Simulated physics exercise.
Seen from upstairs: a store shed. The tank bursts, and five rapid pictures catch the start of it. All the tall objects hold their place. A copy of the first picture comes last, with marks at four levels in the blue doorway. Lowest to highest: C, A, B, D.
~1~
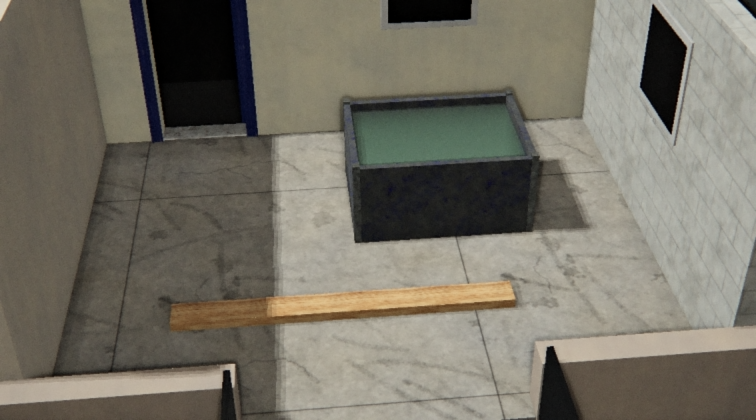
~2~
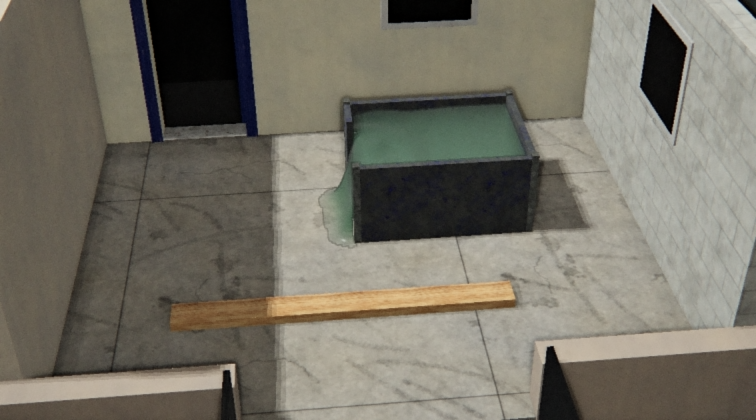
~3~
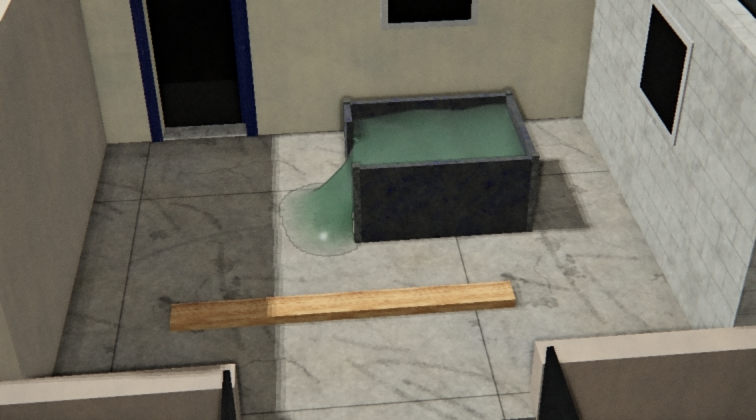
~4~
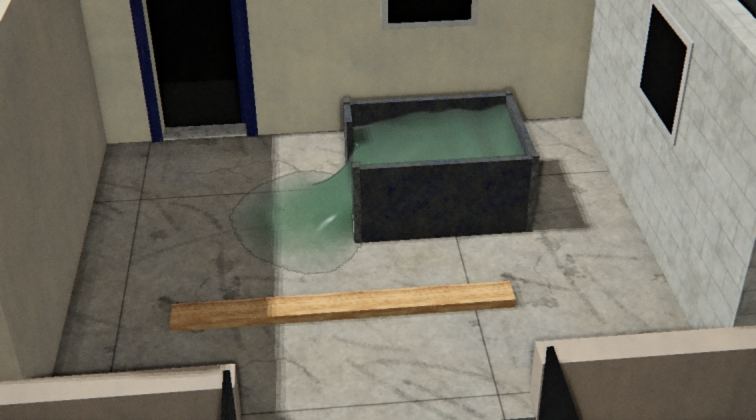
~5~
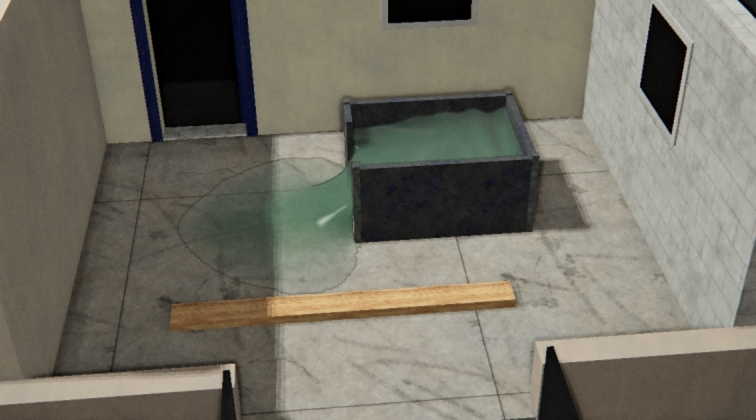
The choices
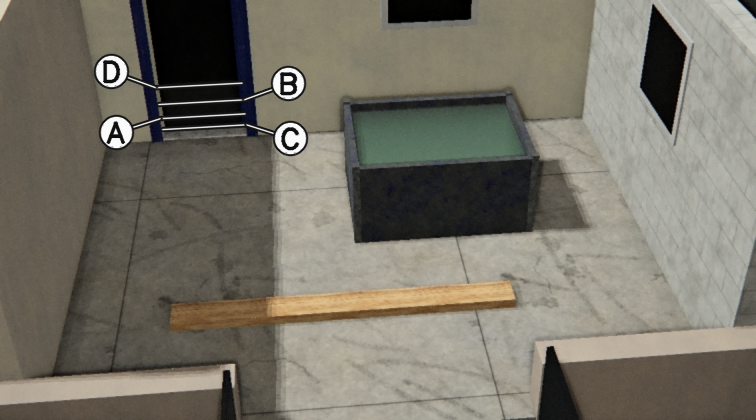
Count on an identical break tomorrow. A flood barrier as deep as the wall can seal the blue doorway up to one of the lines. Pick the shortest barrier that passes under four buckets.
Go for C.
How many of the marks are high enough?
All of the four.
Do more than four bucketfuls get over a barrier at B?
No, not at all.
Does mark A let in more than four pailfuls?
No, not at all.
In white, A at (203, 116); B at (201, 102); C at (204, 127); D at (199, 85); from the bottom up C, A, B, D.
If A is chosen, nothing gets over.
If B is chosen, nothing gets over.
If C is chosen, a splash gets over, under a bucket.
If D is chosen, nothing gets over.
